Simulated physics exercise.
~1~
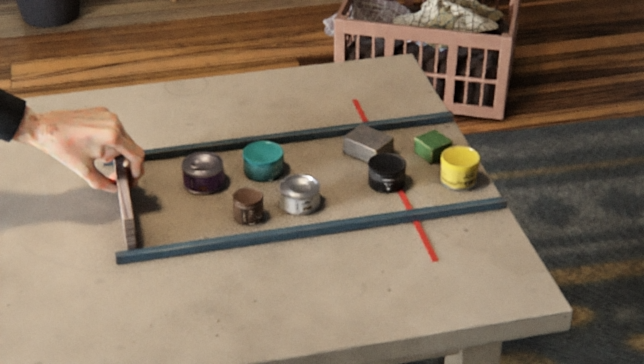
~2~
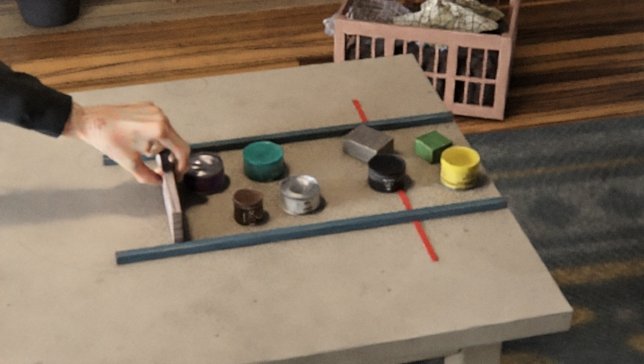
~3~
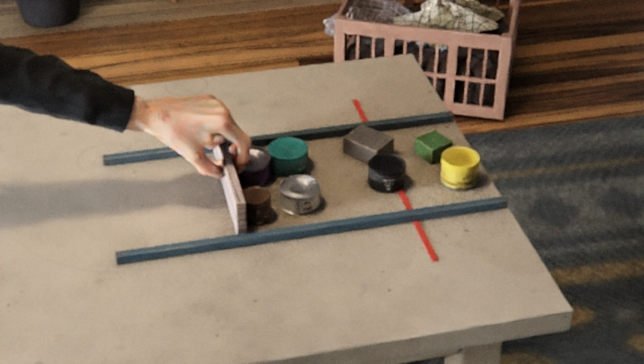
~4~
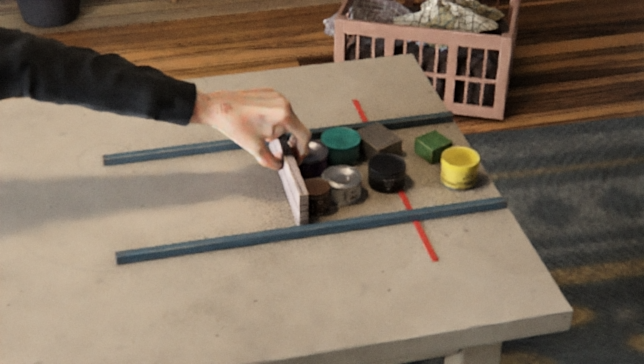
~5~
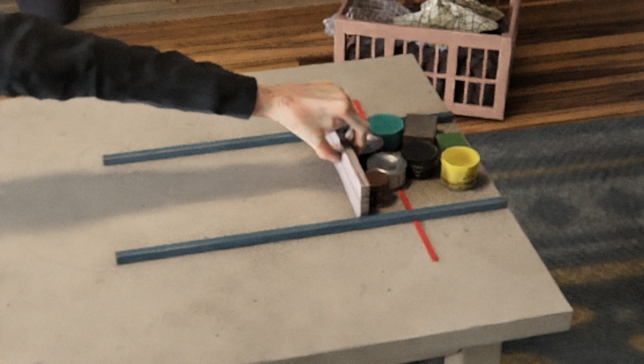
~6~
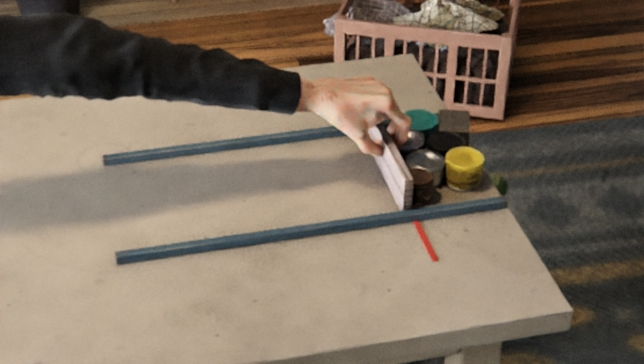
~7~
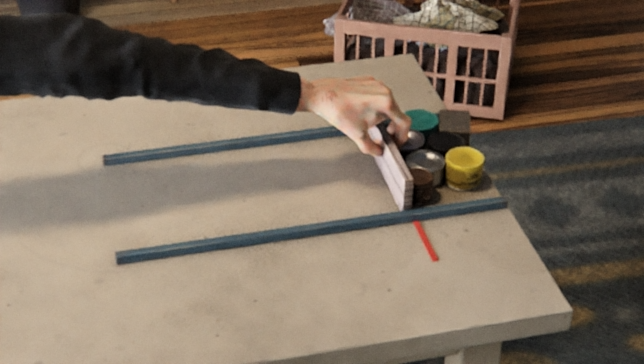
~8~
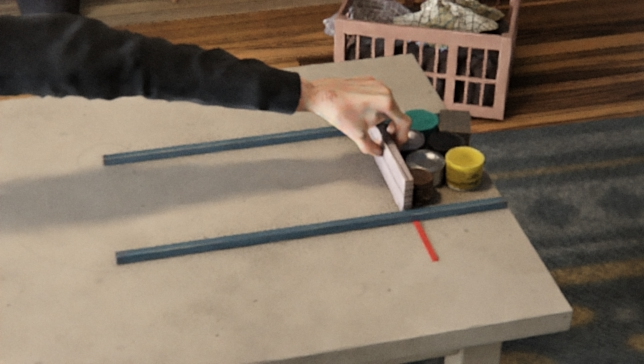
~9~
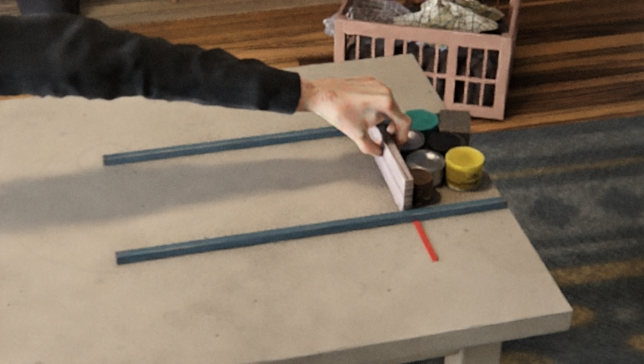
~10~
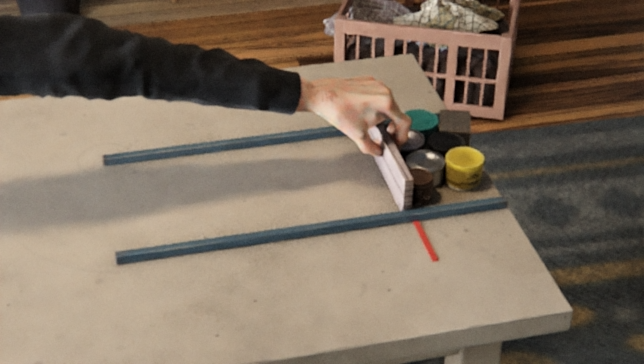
The footage shows a hand sliding an upright board rightward along a channel on a table, gathering small pots, tins and blocks toward the edge. The green block tips off the end, then the board stops, with the remaining items bunched against it near the table's edge.
